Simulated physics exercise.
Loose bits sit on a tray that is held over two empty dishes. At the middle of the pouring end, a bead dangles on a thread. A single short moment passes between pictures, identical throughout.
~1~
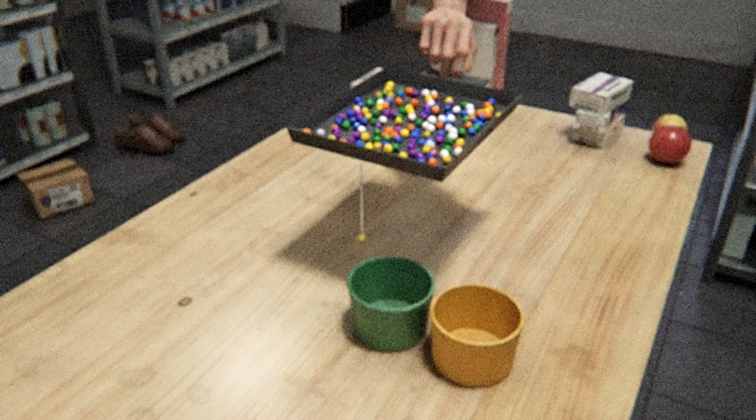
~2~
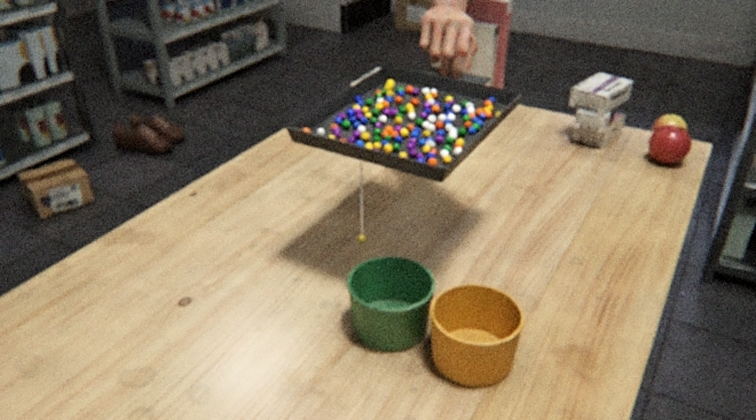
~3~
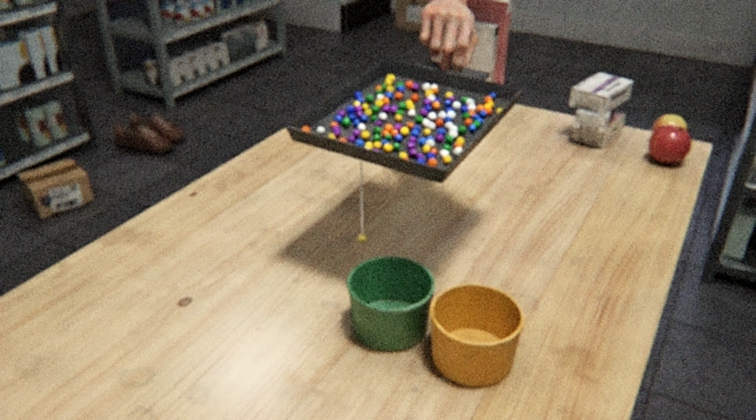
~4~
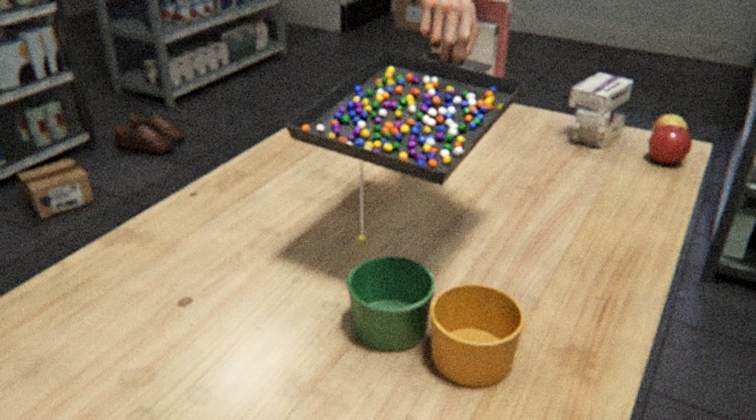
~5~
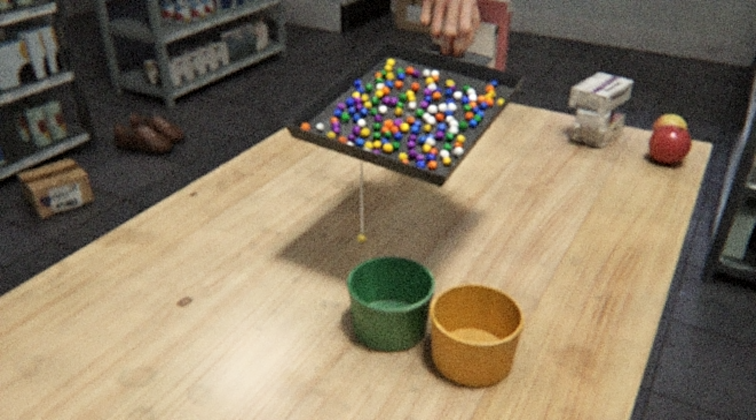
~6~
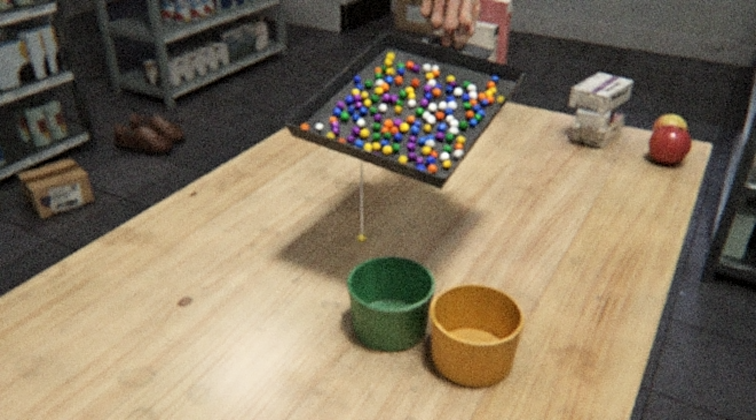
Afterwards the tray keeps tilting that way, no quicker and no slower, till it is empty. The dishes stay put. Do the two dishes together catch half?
So the dishes mostly succeed at catching it, really.
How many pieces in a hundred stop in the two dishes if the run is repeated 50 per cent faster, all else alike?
Roughly 70 percent.
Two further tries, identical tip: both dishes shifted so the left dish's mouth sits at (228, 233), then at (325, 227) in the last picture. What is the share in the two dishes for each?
0 % and 0 %.
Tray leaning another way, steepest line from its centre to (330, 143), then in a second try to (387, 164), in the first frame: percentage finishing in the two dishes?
About 0 and 80 per cent.
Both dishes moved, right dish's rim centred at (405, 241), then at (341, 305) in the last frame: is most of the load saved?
Result, first place: Not as much as half; second place: Not as much as half.
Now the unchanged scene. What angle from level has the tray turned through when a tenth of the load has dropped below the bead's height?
That happens at around 70°.
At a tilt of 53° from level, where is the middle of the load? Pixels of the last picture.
Mark it at roughly (413, 145) in the final frame.
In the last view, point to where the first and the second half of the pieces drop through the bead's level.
I'd place the first part at (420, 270) and the rest at (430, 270).
Soon after the last picture, tray tipped steeply; nearly all on the tray; a stray few in the left dish; a stray few in the air.
A little later, tray tipped right over; a small part on the tray; a small part in the right dish; about half in the left dish; a small part outside both; a small part in the air.
Later still, tray tipped past a quarter turn; a small part in the right dish; about two thirds in the left dish; about a quarter outside both.
By the end, tray tipped past a quarter turn; a small part in the right dish; about two thirds in the left dish; about a quarter outside both.
